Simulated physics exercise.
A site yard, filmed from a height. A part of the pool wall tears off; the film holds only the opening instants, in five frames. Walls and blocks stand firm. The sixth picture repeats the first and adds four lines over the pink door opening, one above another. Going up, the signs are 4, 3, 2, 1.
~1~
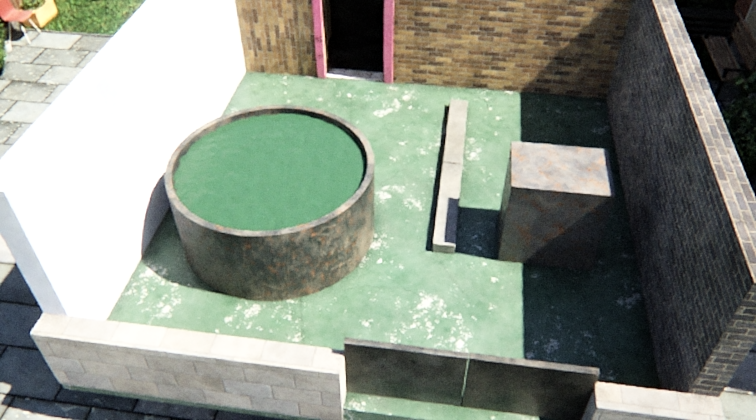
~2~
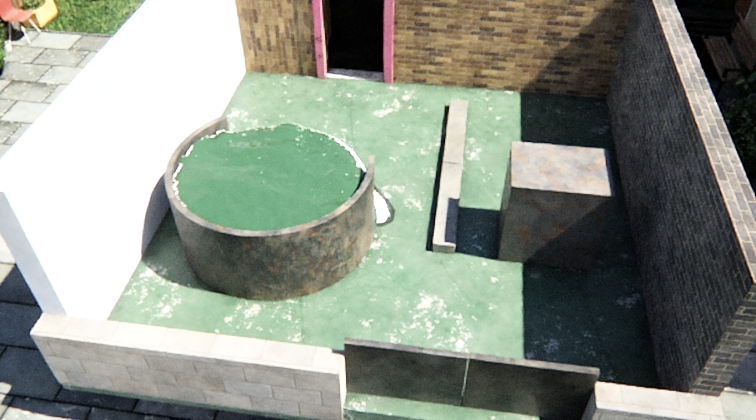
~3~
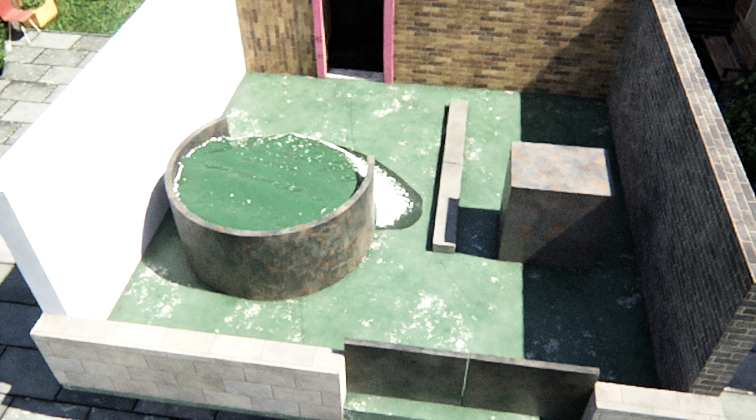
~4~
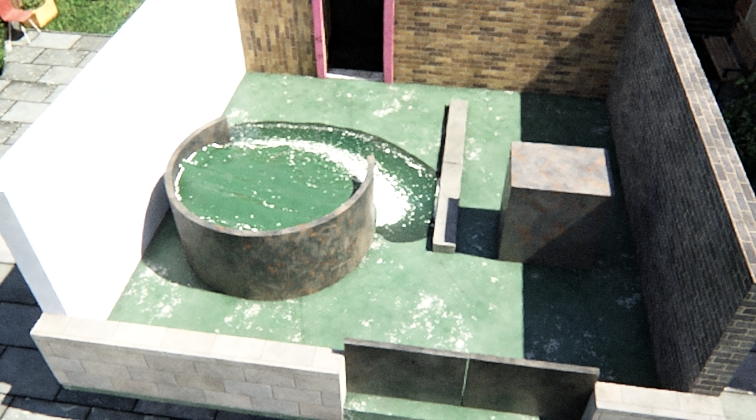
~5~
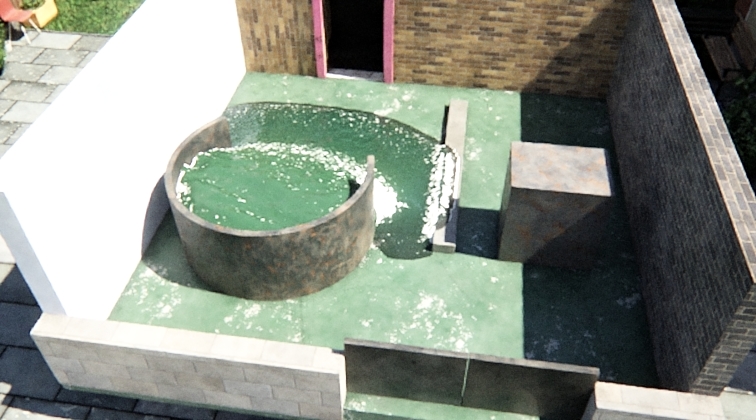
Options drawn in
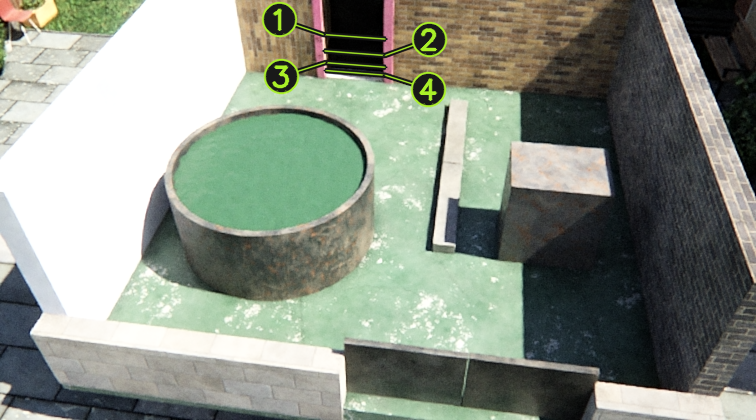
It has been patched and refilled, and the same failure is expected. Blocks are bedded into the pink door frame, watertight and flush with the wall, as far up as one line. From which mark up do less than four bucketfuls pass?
That is mark 2.
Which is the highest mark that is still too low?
That would be 3.
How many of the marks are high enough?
Two of them.
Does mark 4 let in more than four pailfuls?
Yes, it does.
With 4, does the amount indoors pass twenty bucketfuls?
Yes, it does.
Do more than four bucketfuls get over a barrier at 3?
Yes, it does.
On the marked copy, 1 at (354, 36); 2 at (354, 53); 3 at (355, 64); 4 at (355, 72); from the bottom up 4, 3, 2, 1.
Choosing 1, nothing gets over.
Choosing 2, a splash gets over, under a bucket.
Choosing 3, about 13 bucketfuls get in.
Choosing 4, dozens of bucketfuls pour in.
